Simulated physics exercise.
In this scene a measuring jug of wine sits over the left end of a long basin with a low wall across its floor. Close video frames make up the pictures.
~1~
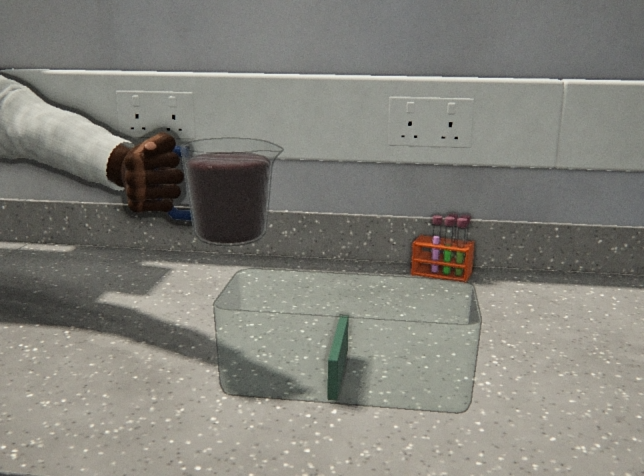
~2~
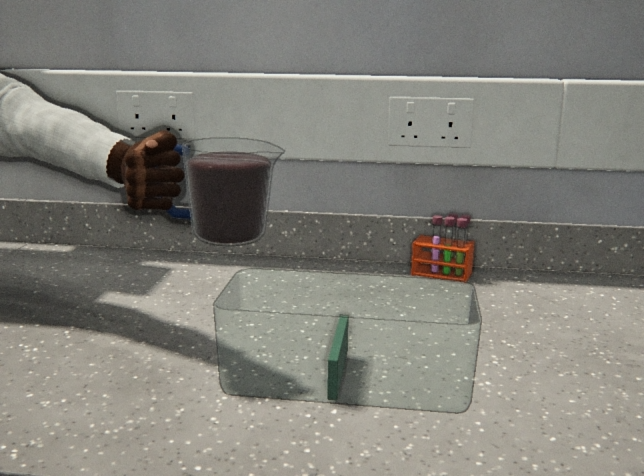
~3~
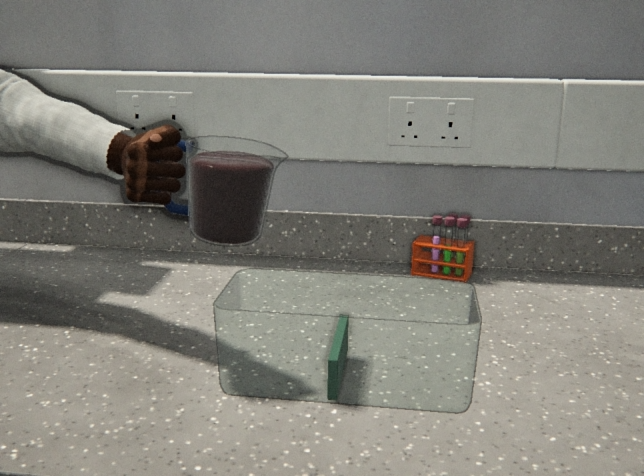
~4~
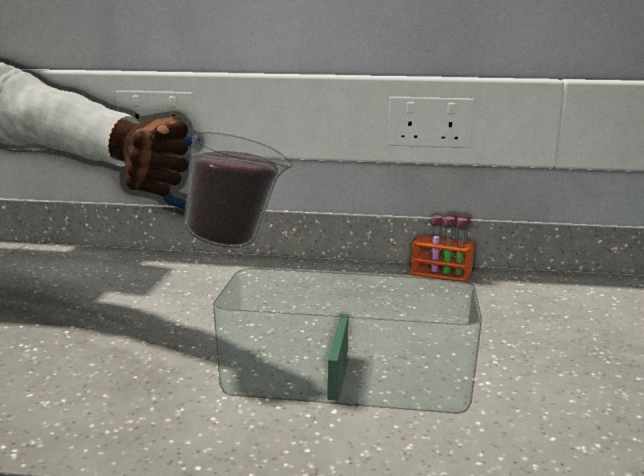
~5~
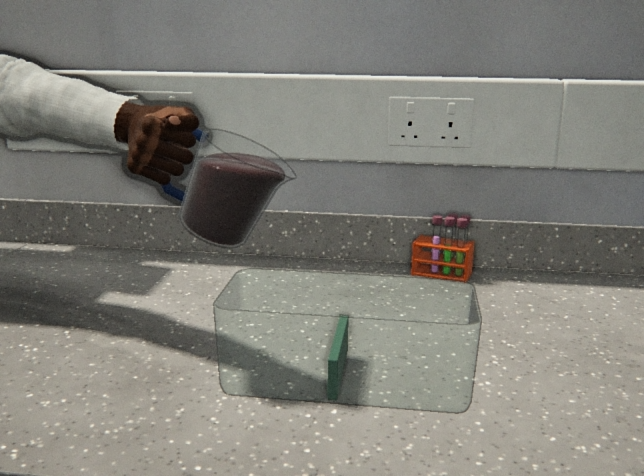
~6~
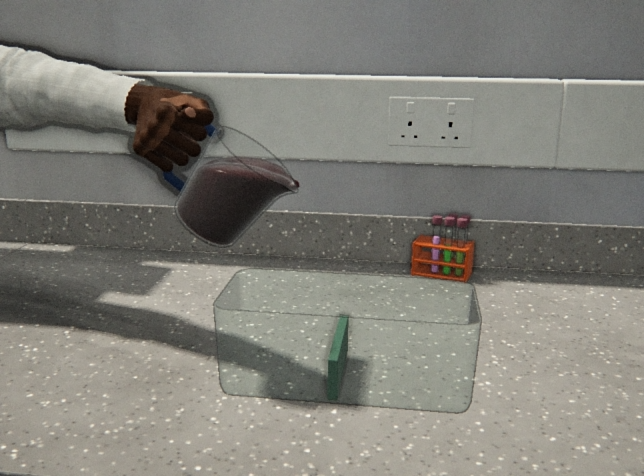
At the start, a gloved hand holds a clear jug of dark wine almost upright above the left end of a long, clear basin with a low green wall inside. The hand then tilts the jug steadily to the right, and the wine shifts toward the spout until it just reaches the lip.
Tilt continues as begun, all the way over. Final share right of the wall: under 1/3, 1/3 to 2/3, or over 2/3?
Under 1/3.
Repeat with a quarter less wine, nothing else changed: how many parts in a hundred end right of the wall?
I'd say roughly 5 percent.
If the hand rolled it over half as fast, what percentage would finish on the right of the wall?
Around 40 percent ends up there.
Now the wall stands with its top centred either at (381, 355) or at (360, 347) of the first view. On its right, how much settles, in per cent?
The first placement gives around 15 percent, the second 10 percent.
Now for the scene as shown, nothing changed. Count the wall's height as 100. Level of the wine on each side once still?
The left reads 50 in a hundred and the right 10 in a hundred.
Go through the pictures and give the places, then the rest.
It leans 0°; its right rim is at (283, 149); the wine meets the walls at (190, 158) and (272, 161); the long basin's rim runs from (226, 288) to (477, 303); the wall's top is at (339, 338), in the first picture.
It leans 2°; its right rim is at (285, 151); the wine meets the walls at (190, 157) and (272, 162), in the second picture.
It leans 7°; its right rim is at (288, 156); the wine meets the walls at (193, 155) and (275, 163), in the third picture.
It leans 14°; its right rim is at (293, 165); the wine meets the walls at (197, 156) and (279, 166), in the fourth picture.
It leans 25°; its right rim is at (297, 177); the wine meets the walls at (198, 165) and (287, 171), in the fifth picture.
It leans 37°; its right rim is at (299, 191); the wine meets the walls at (194, 174) and (288, 178); 1 per cent is over the edge, in the sixth picture.
A moment on, the measuring jug is tipped right over and 44 per cent is still to pour, 16 is left of the wall and 14 right of it.
Next, the measuring jug is tipped right over and 7 per cent is still to pour, 66 is left of the wall and 18 right of it.
Then the measuring jug is tipped right over and 0 per cent is still to pour, 77 is left of the wall and 18 right of it.
Later the measuring jug is tipped right over and 0 per cent is still to pour, 78 is left of the wall and 18 right of it.
Finally, 78 per cent lies left of the wall, 18 right of it and 3 outside.
